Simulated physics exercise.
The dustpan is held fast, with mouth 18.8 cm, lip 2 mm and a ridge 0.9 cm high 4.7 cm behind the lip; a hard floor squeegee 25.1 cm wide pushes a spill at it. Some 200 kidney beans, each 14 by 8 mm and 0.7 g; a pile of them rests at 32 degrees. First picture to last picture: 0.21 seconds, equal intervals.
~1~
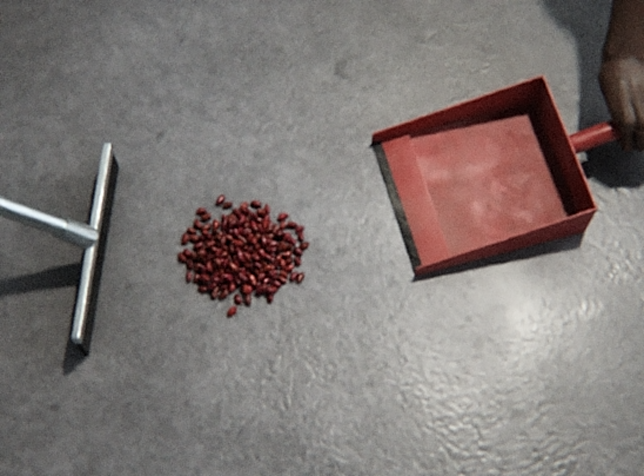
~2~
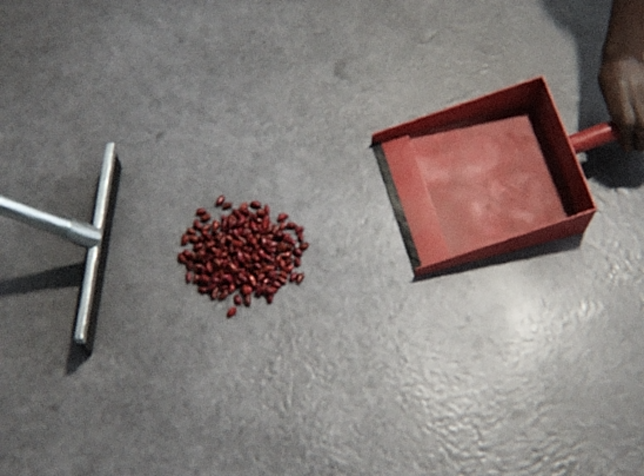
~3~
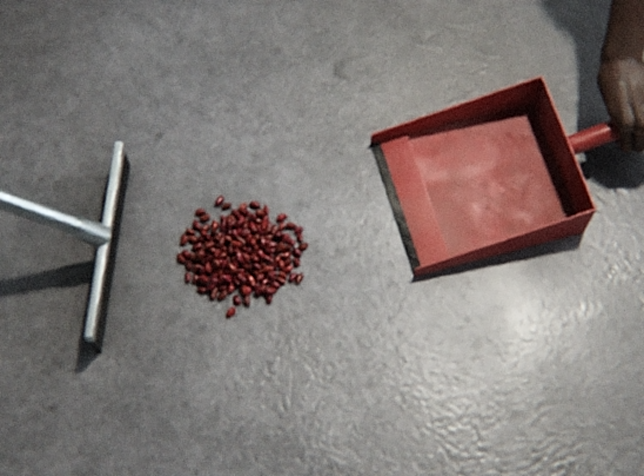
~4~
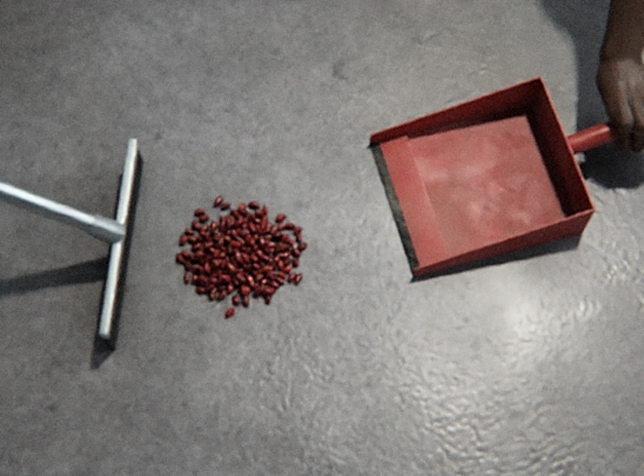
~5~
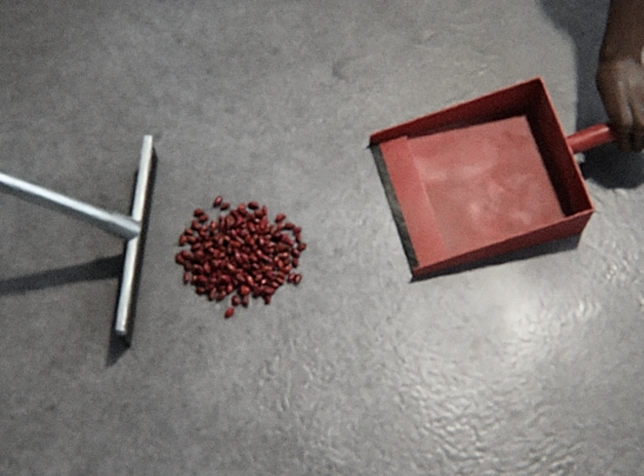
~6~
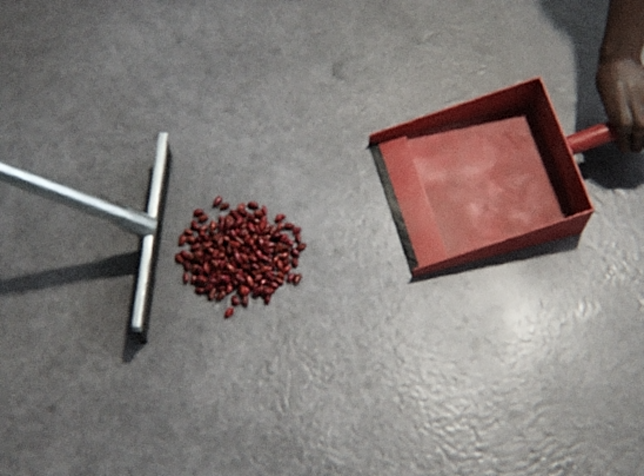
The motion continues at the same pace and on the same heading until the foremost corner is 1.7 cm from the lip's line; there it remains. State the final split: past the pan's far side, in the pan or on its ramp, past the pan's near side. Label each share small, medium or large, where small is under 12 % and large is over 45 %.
Far side: Small. Pan: Small. Near side: Medium.
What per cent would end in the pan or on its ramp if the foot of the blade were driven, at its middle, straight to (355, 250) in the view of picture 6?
About 10 %.
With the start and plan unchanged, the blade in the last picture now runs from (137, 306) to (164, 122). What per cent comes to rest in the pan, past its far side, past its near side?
You'd see pan at 0, far at 5 and near at 5.
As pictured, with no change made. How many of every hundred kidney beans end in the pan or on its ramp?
Roughly 5 percent.
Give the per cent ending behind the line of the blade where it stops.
Something like 5 per cent, roughly.
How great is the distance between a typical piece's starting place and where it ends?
Near 16 cm.
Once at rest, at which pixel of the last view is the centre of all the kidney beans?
I'd say roughly (373, 241).
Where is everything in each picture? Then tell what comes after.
Blade from (77, 339) to (109, 150), moved 0.0 cm, 0 of the pieces shifted so far; middle of the pieces at (245, 254); pan at (491, 182), in the first picture.
Blade from (81, 339) to (112, 150), moved 0.4 cm, 0 of the pieces shifted so far; middle of the pieces at (244, 255), in the second picture.
Blade from (90, 337) to (120, 149), moved 1.6 cm, 0 of the pieces shifted so far; middle of the pieces at (244, 255), in the third picture.
Blade from (105, 334) to (134, 146), moved 3.4 cm, 0 of the pieces shifted so far; middle of the pieces at (243, 255), in the fourth picture.
Blade from (121, 331) to (149, 143), moved 5.4 cm, 0 of the pieces shifted so far; middle of the pieces at (242, 256), in the fifth picture.
Blade from (137, 327) to (164, 140), moved 7.3 cm, 0 of the pieces shifted so far; middle of the pieces at (242, 256); pan at (488, 184), in the sixth picture.
Then, 0.25 s after the last picture, middle of the blade 18 cm from the lip; 0 % over the lip, far side 0 %, near side 0 %.
Then, 0.42 s after the last picture, middle of the blade 10 cm from the lip; 0 % over the lip, far side 0 %, near side 15 %.
Then, 0.71 s after the last picture, middle of the blade 6 cm from the lip; 5 % over the lip, far side 0 %, near side 20 %.
In the end, far side 0 %, pan 5 %, near side 20 %, in front of the lip or behind the blade 75 %.
